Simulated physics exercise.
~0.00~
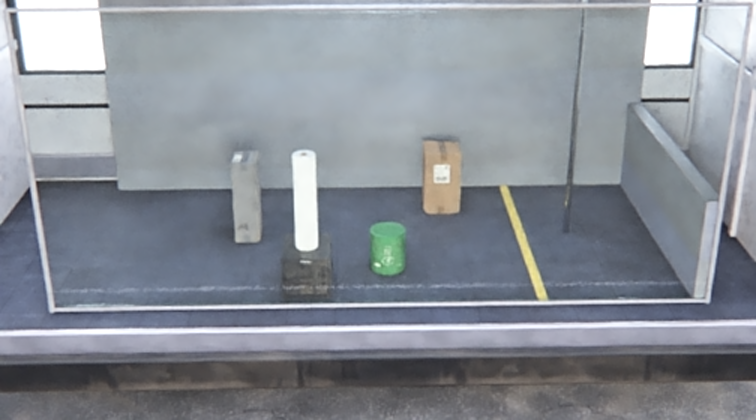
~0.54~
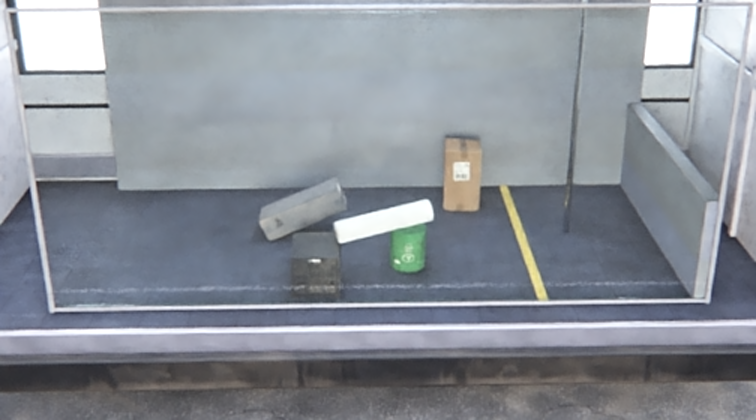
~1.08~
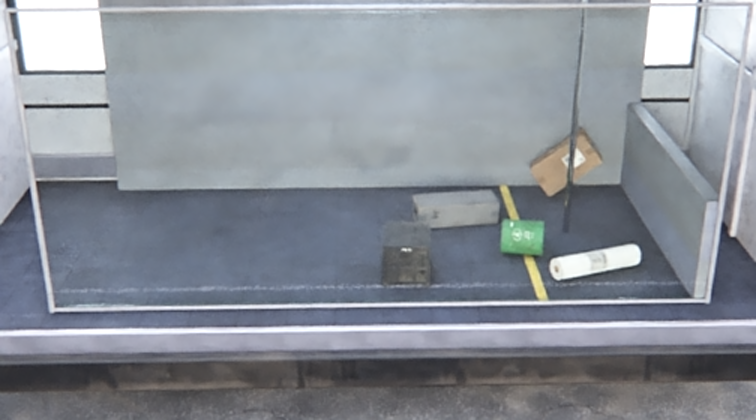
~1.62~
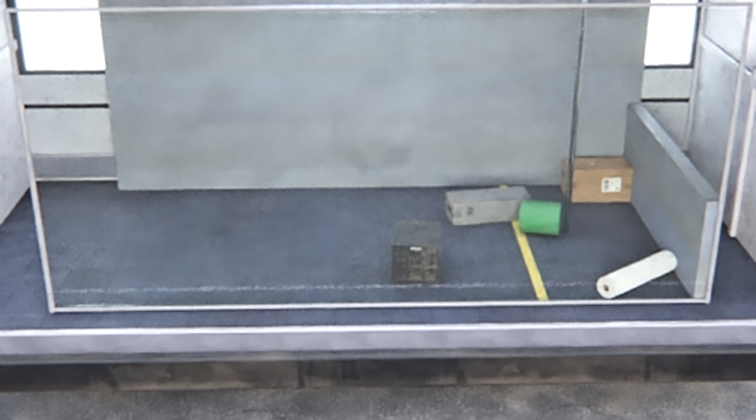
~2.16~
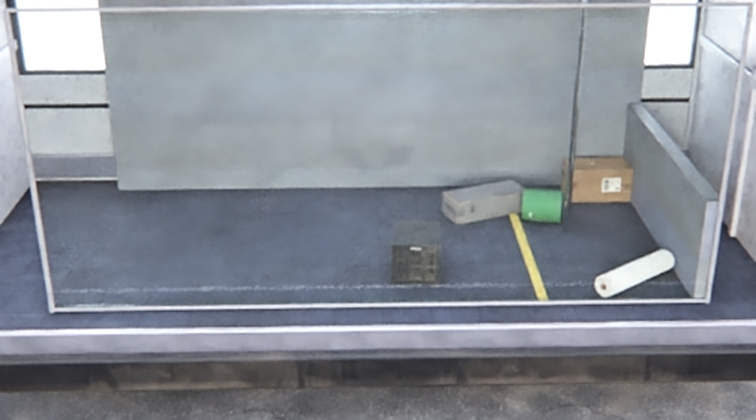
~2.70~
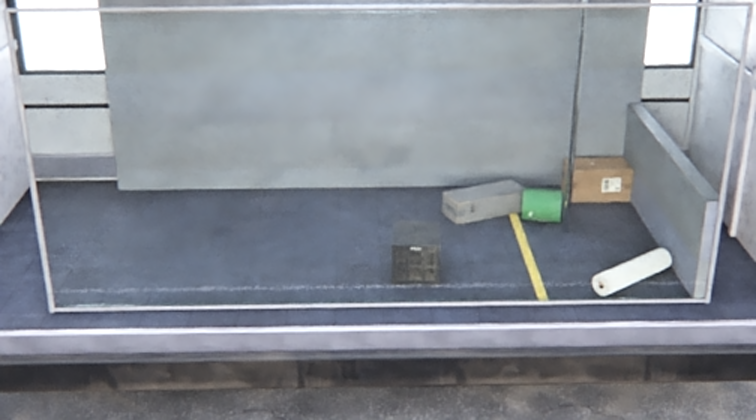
In the video, a white roll, grey box, green bucket, brown pack and black crate slide right across a dark floor, most toppling; the roll, bucket and pack end beyond the yellow line, while the grey box and upright crate stop short.
